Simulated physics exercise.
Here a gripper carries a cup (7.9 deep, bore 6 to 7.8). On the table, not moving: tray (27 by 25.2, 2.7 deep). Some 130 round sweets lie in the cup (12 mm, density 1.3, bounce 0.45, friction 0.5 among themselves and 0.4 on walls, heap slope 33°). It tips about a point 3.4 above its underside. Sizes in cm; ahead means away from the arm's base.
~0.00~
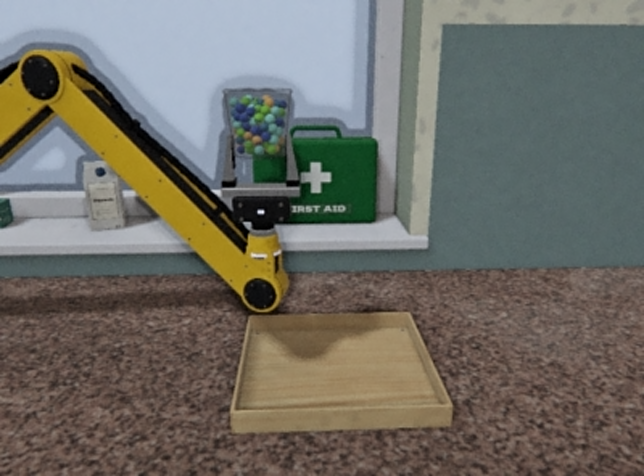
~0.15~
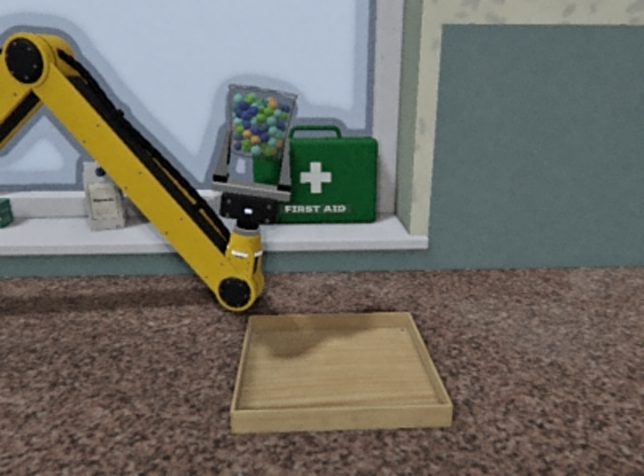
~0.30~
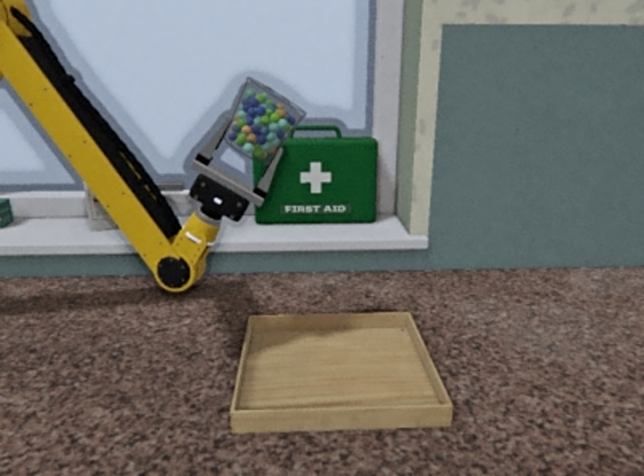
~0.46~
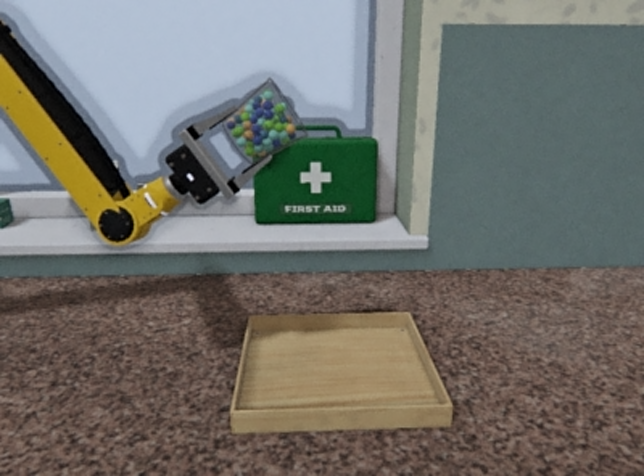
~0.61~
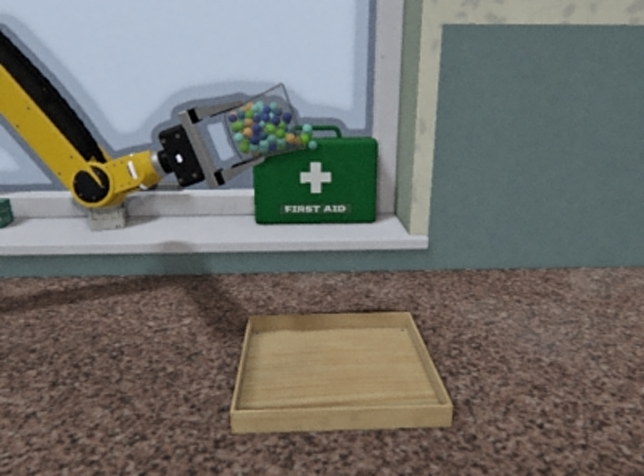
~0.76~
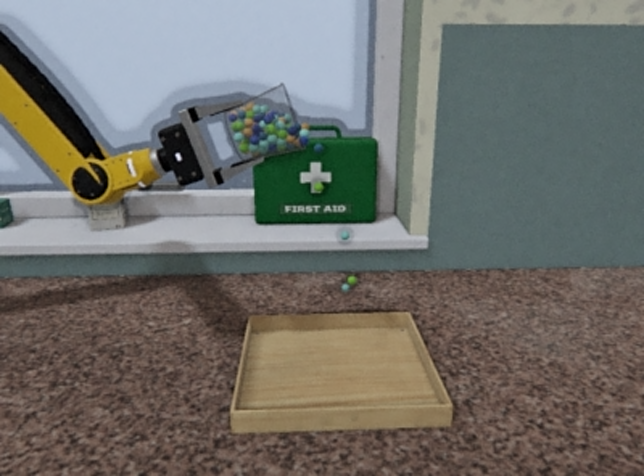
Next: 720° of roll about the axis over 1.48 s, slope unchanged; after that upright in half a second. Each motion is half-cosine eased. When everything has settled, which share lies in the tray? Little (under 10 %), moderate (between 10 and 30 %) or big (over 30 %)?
Share in the tray: Big (over 30 %).
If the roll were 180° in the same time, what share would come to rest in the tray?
In that case some 25 per cent.
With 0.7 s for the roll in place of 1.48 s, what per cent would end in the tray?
In that case some 20 per cent.
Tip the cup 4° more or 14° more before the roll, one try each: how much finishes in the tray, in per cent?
About 55 and 85 per cent.
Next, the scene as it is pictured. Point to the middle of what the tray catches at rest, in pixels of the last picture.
Around (373, 355).
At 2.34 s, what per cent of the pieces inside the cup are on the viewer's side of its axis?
Roughly 40 per cent.
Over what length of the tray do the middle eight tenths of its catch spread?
About 16 cm.
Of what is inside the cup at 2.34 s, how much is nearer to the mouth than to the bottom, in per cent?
Roughly 45 per cent.
After 1.55 s, tipped 72°, highest piece 39 above the table; 97 in the cup, 21 in the tray, 12 in flight or on a rim.
After 2.34 s, tipped 65°, highest piece 38 above the table; 78 in the cup, 50 in the tray, 1 on the table or floor, 1 in flight or on a rim.
After 2.94 s, upright, highest piece 39 above the table; 76 in the cup, 53 in the tray, 1 on the table or floor.
After 3.64 s, upright, highest piece 39 above the table; 76 in the cup, 53 in the tray, 1 on the table or floor.
At rest, 76 in the cup, 53 in the tray, 1 on the table or floor. That is 41 % in the tray.
